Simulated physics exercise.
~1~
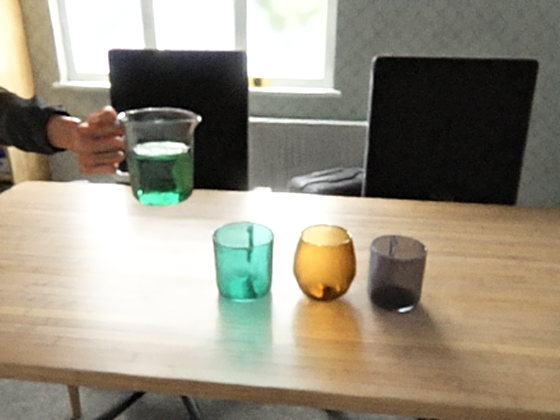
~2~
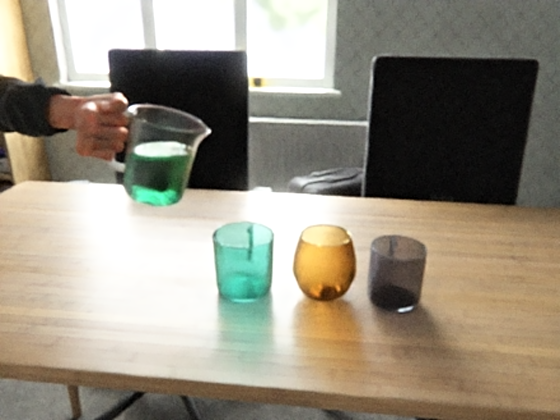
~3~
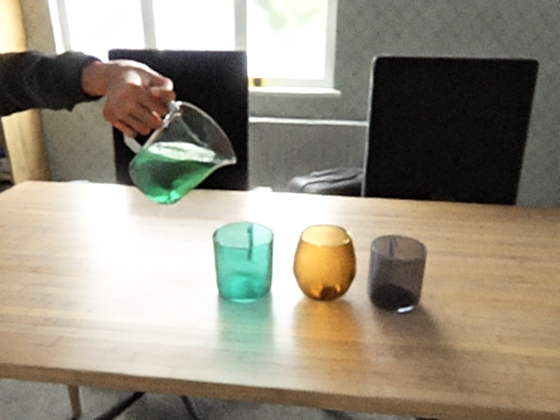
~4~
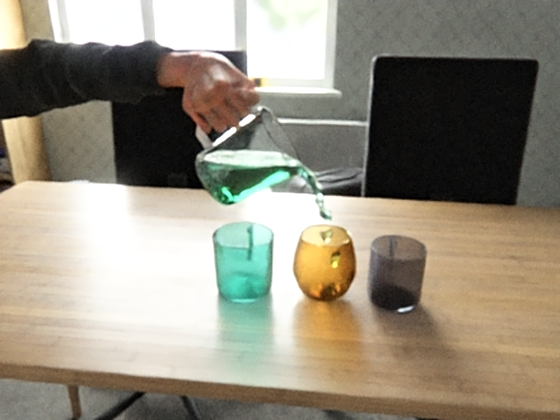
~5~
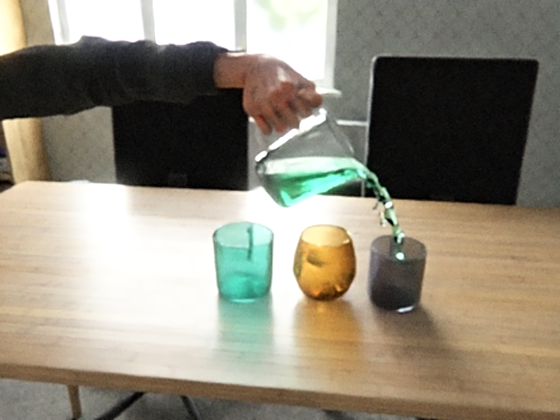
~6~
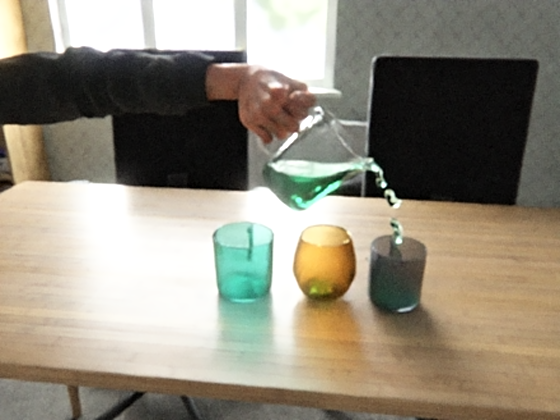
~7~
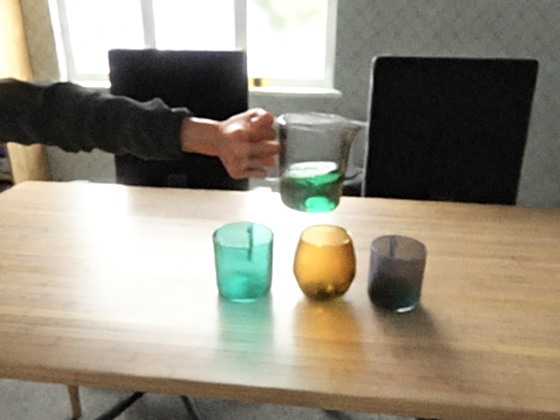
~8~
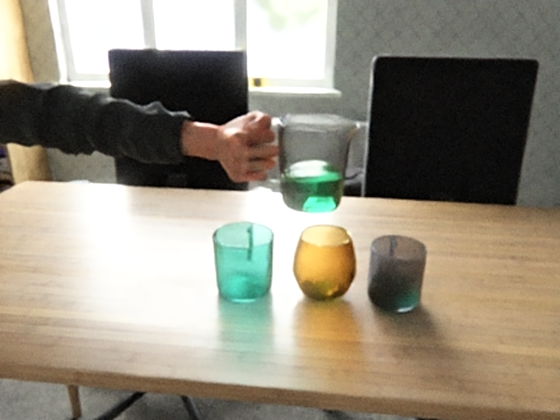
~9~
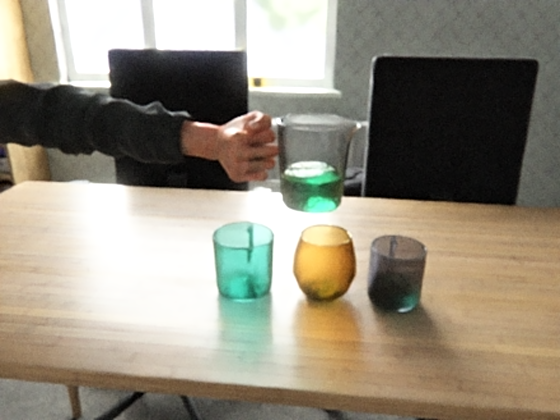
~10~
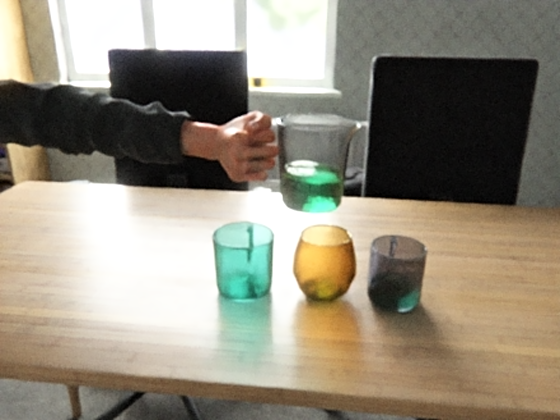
On a wooden table, a hand tilting a glass jug of green liquid, pouring over the amber and grey glasses, then levelling it.
